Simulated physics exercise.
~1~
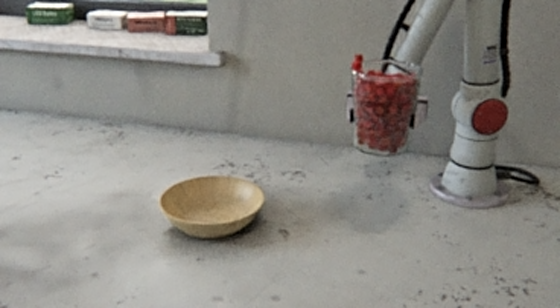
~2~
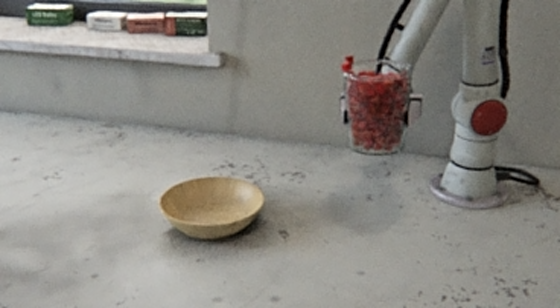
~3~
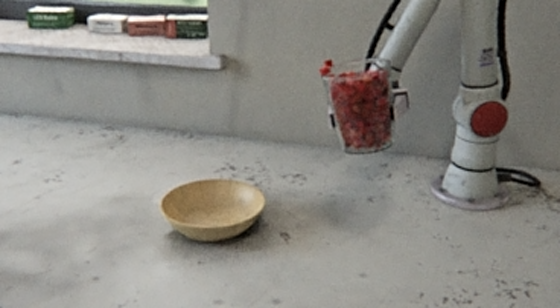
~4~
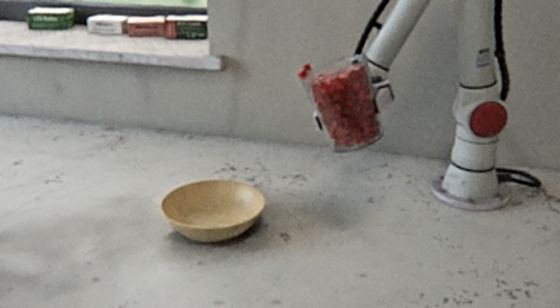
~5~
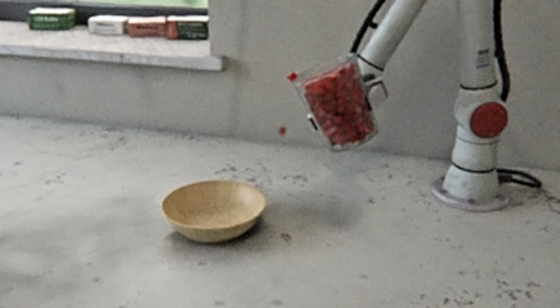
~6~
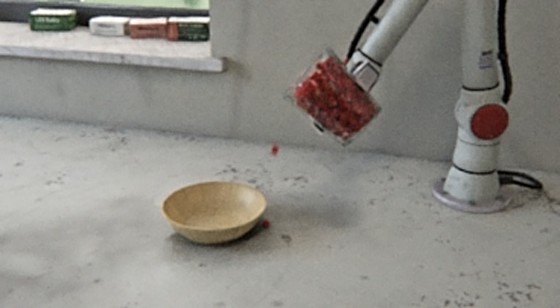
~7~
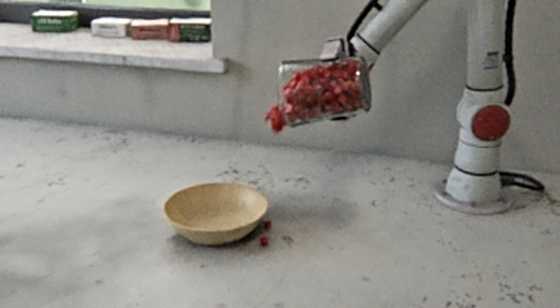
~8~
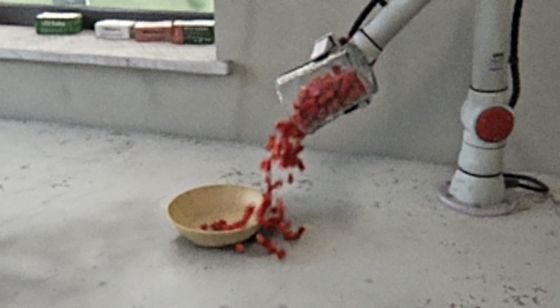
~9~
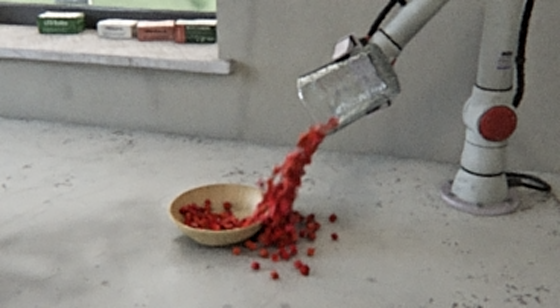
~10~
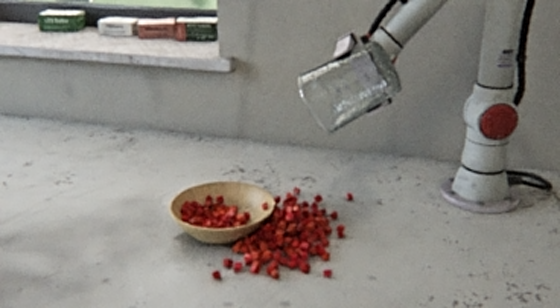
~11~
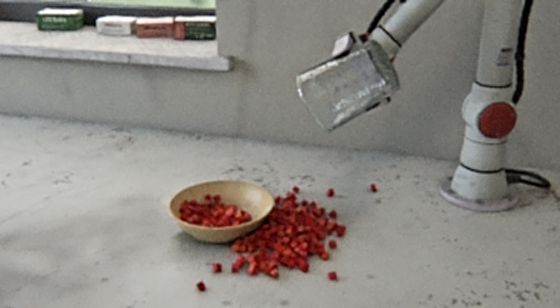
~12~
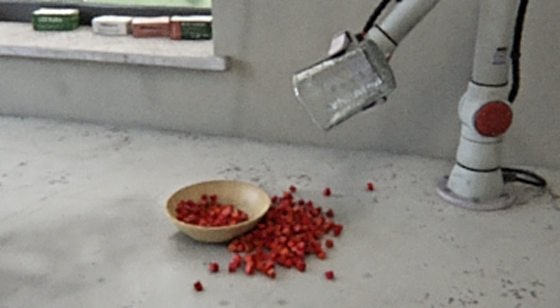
Red vegetable dice pouring from a clear cup tipped by a robot arm, some filling a bowl, most scattering on the tabletop.
